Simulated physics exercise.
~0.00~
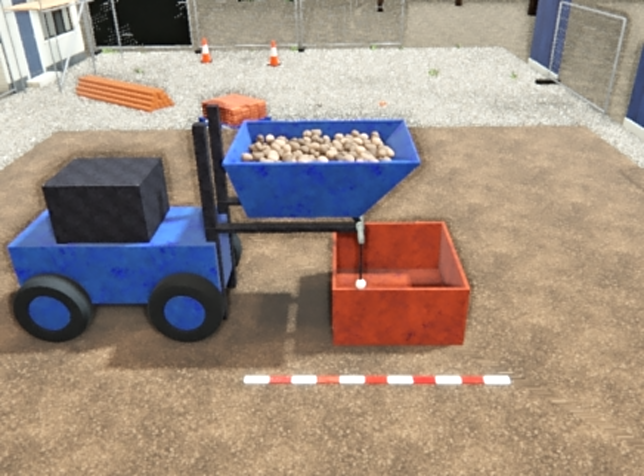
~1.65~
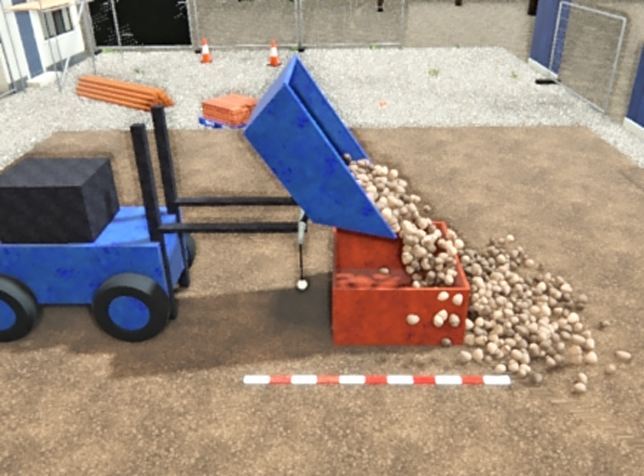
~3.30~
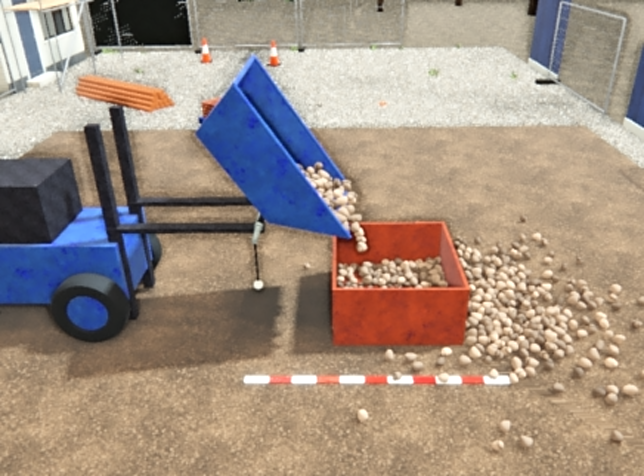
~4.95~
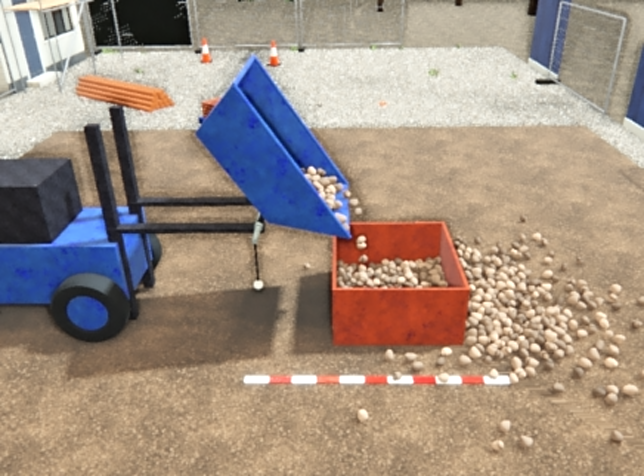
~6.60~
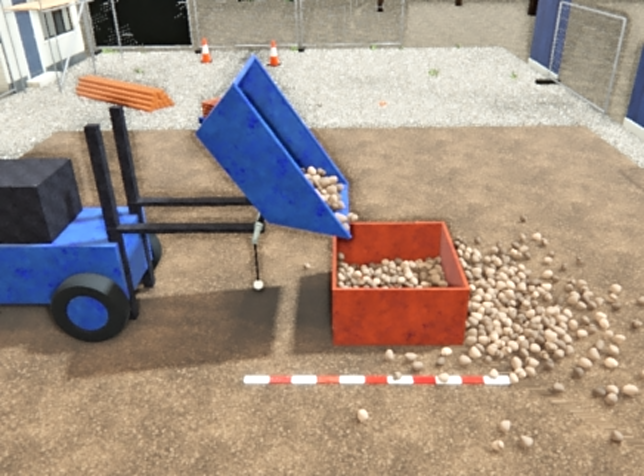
Blue forklift tipping pale stones from its skip into a red bin, many spilling beyond, then backing left, some stones still aboard.
